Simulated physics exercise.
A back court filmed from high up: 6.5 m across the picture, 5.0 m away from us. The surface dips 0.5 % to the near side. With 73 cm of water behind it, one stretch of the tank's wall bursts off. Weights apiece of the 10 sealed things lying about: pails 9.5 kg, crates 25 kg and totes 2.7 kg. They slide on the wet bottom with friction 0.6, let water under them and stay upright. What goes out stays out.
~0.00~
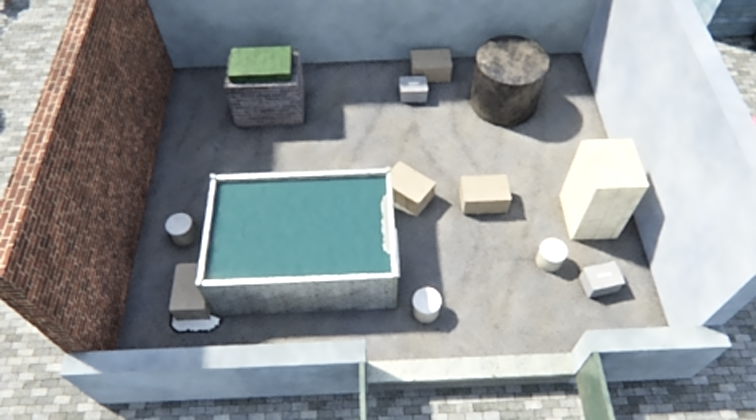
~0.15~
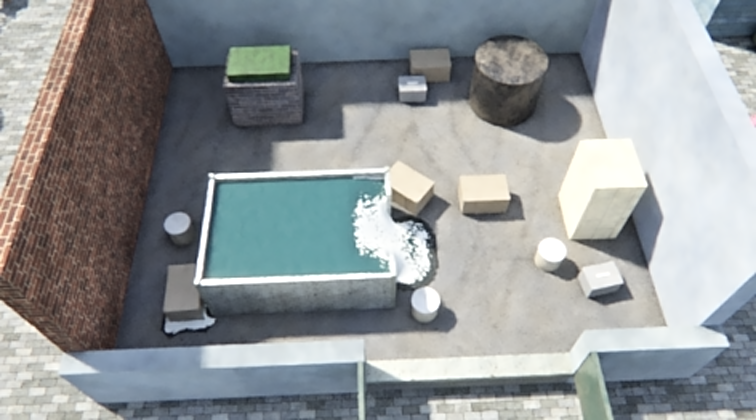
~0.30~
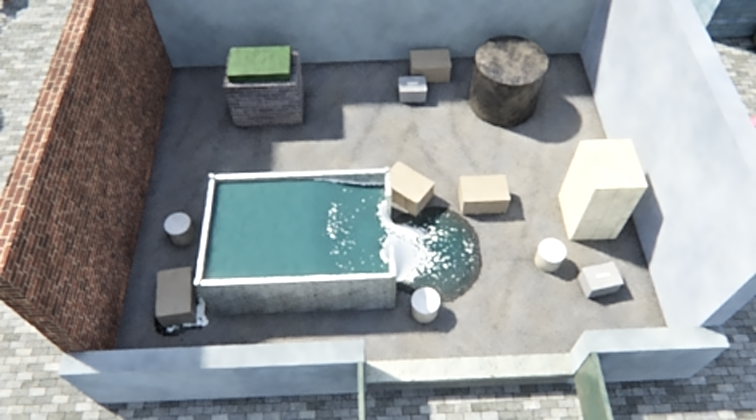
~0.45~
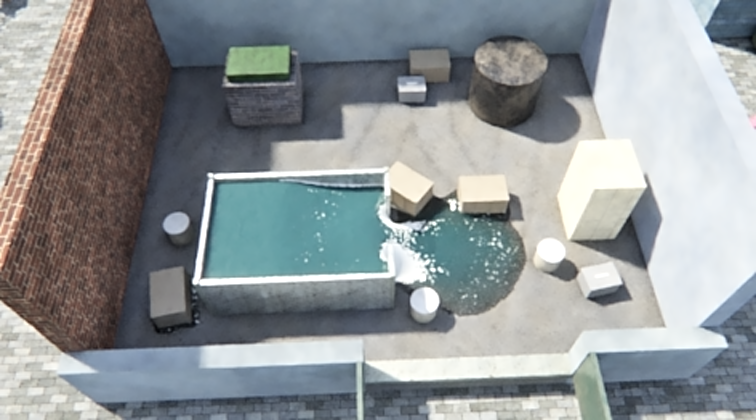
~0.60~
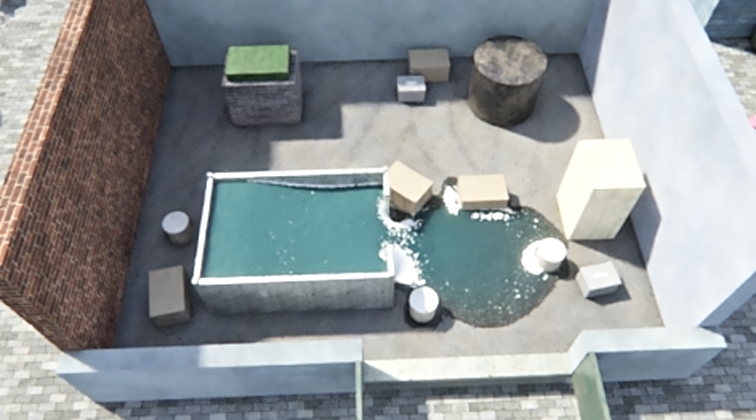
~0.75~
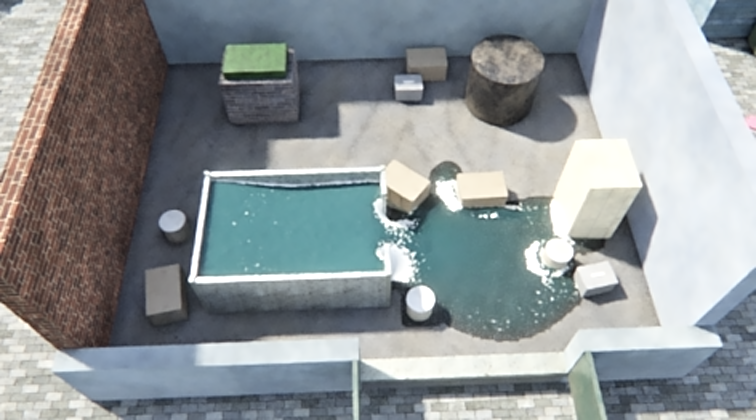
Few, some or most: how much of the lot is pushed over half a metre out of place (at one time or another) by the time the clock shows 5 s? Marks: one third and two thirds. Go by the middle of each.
It is one to two thirds.
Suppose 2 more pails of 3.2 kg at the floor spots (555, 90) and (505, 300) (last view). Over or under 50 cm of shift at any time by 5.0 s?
In that order: Over, over.
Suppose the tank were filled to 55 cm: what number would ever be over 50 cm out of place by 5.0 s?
Then 4.
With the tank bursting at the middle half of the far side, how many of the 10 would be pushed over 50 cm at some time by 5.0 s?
Then 2.
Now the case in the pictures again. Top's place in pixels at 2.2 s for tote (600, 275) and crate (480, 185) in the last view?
Near (650, 264) and (543, 114).
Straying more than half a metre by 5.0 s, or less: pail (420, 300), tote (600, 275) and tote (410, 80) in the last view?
In that order: Less, past it, short of it.
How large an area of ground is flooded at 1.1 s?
Some 10.0 m2.
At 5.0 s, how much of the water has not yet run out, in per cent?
Some 90 per cent remains.
After 1.1 s 1 of 10 are over 50 cm from their spots; 0 afloat.
After 2.2 s 3 of 10 are over 50 cm from their spots; 2 afloat.
After 3.5 s 4 of 10 are over 50 cm from their spots; 4 afloat.
After 5.0 s 4 of 10 are over 50 cm from their spots, and 4 have been at some point; 3 afloat.
